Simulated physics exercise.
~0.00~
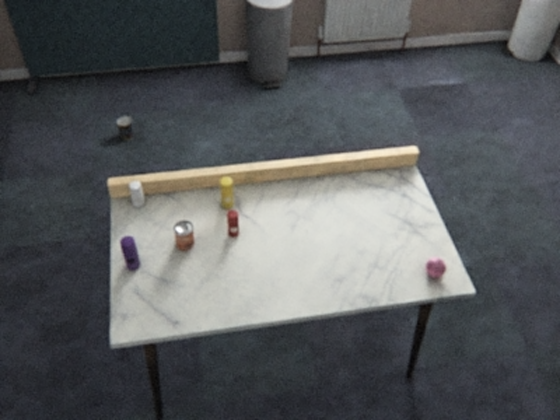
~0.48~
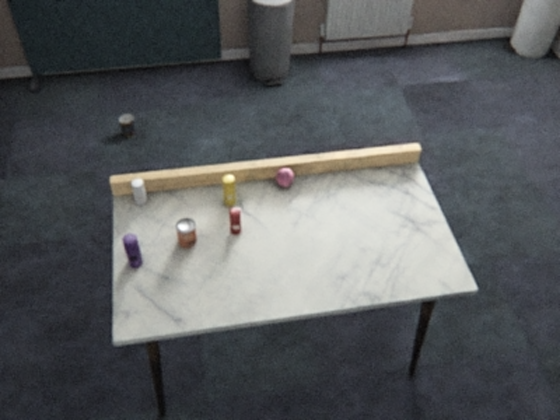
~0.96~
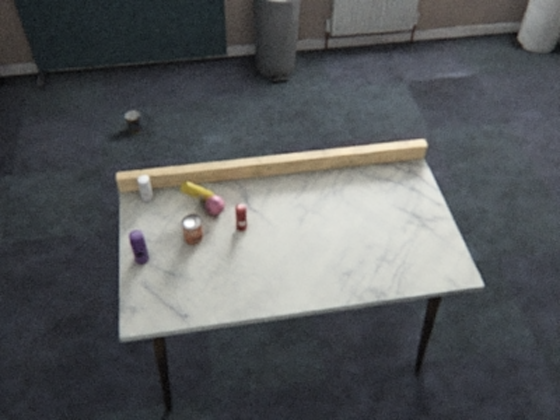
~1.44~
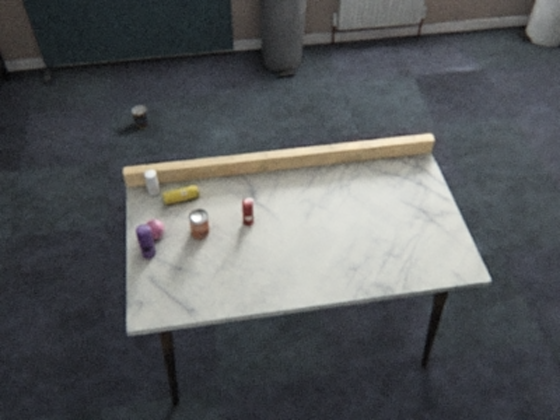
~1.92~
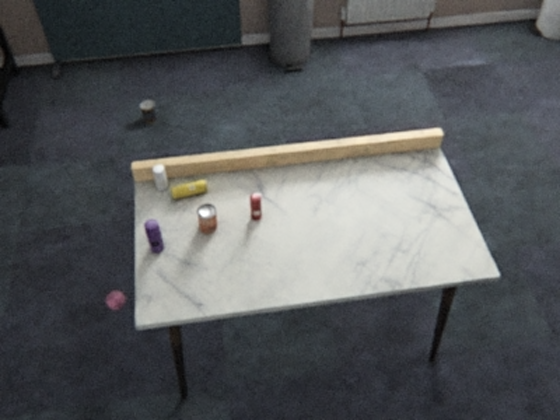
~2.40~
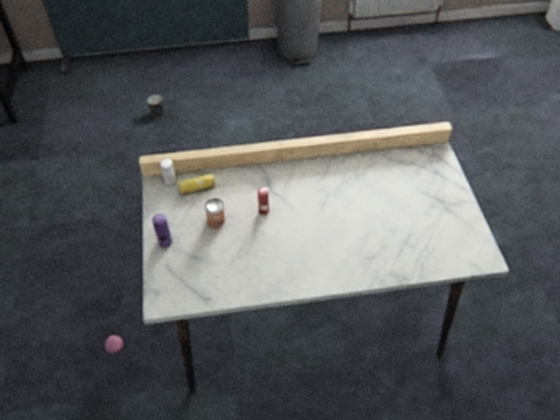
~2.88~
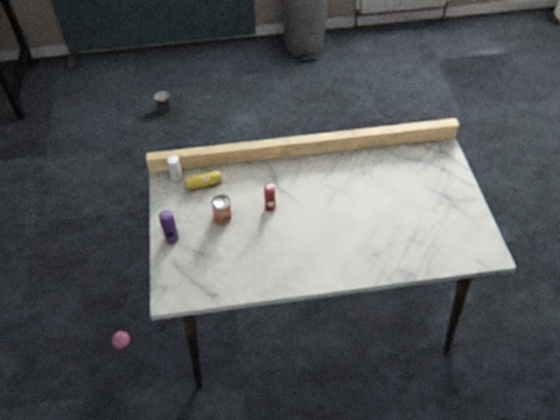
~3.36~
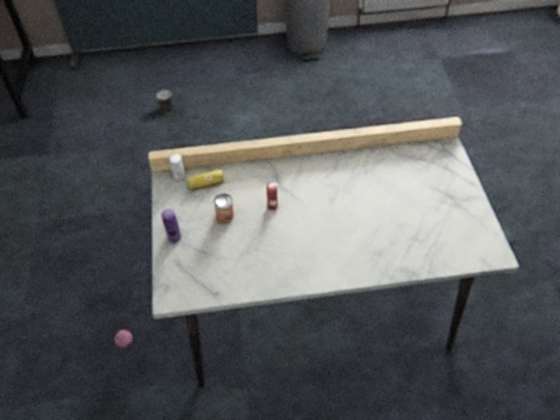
A pink ball crosses a marble-topped table to the far wooden rail, rebounds leftward and knocks over the yellow shaker, then passes by the purple shaker and drops off the left edge onto the floor, leaving the yellow shaker on its side and the other items standing.
